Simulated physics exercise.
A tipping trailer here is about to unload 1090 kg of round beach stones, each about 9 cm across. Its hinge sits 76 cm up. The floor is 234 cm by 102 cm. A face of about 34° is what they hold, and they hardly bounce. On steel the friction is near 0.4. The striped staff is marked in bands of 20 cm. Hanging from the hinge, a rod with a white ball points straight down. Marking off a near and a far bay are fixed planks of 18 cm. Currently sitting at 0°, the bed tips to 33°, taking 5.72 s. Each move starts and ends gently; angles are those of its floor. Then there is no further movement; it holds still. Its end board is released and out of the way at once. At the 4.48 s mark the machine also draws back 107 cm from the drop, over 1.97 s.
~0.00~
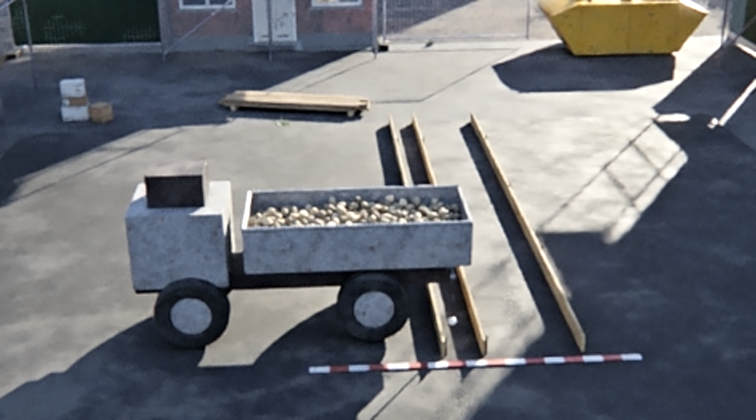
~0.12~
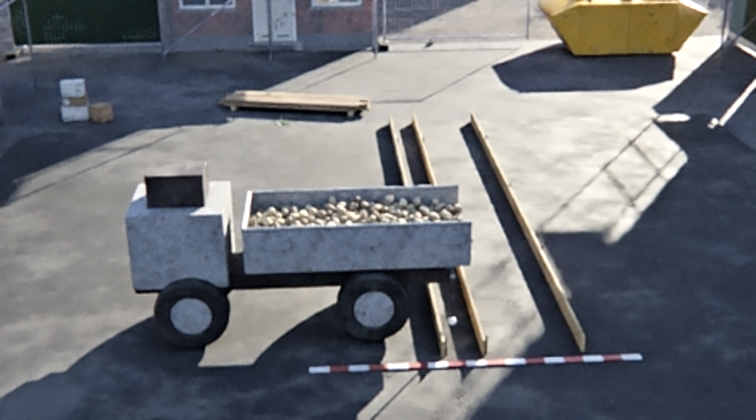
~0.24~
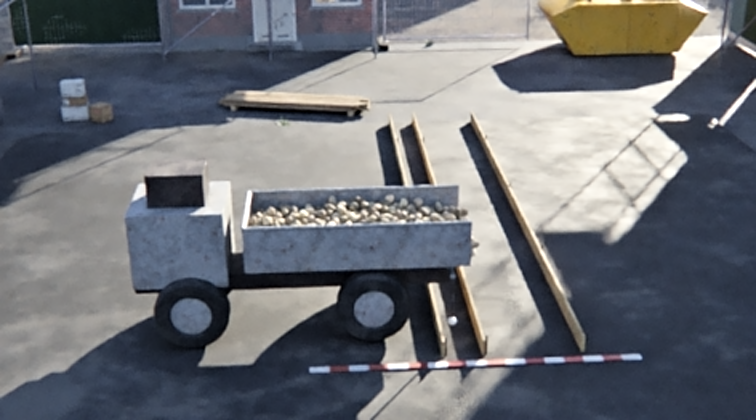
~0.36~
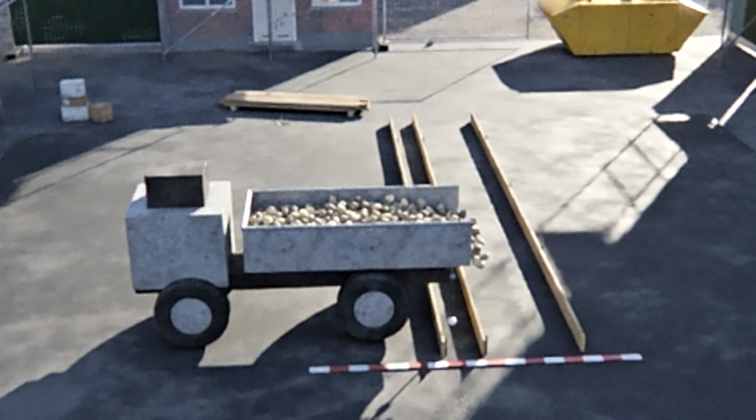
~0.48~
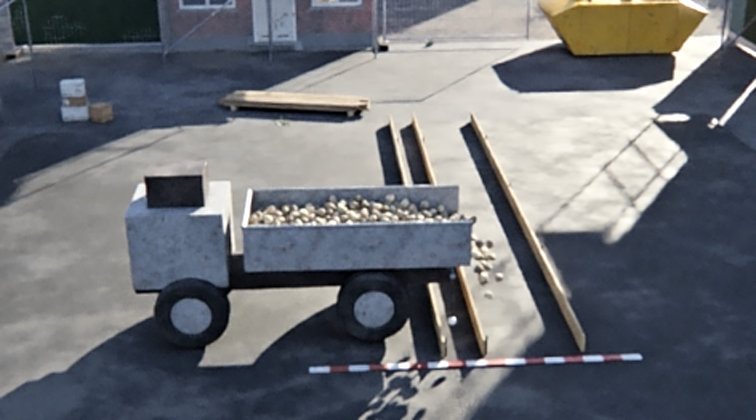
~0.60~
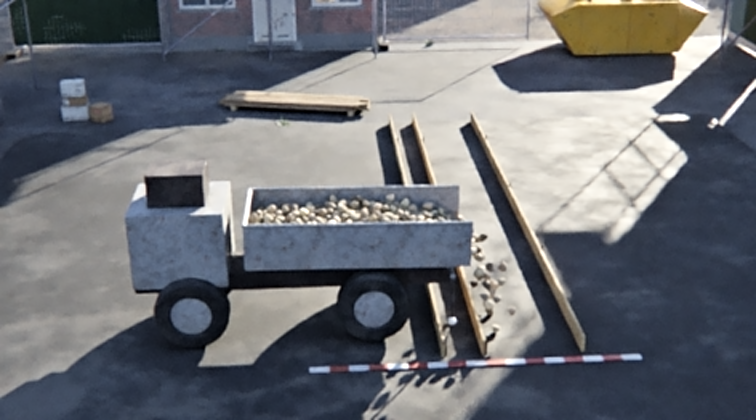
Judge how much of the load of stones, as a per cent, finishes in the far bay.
Some 85 per cent of it.
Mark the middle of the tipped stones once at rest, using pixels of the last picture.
Centre estimate: Around (515, 300).
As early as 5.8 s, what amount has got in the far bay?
Around 90 per cent of it.
After 4.3 s the floor is at 28°; 34 % in the bed, 1 % in the near bay, 65 % in the far bay; the foremost stones are at (565, 305).
After 5.8 s the floor is at 33°; 0 % in the bed, 6 % in the near bay, 88 % in the far bay, 6 % past the last board; the foremost stones are at (611, 290).
After 6.9 s the floor is at 33°; 0 % in the bed, 7 % in the near bay, 87 % in the far bay, 6 % past the last board; the foremost stones are at (614, 291).
After 9.8 s the floor is at 33°; 0 % in the bed, 7 % in the near bay, 87 % in the far bay, 6 % past the last board; the foremost stones are at (614, 291).
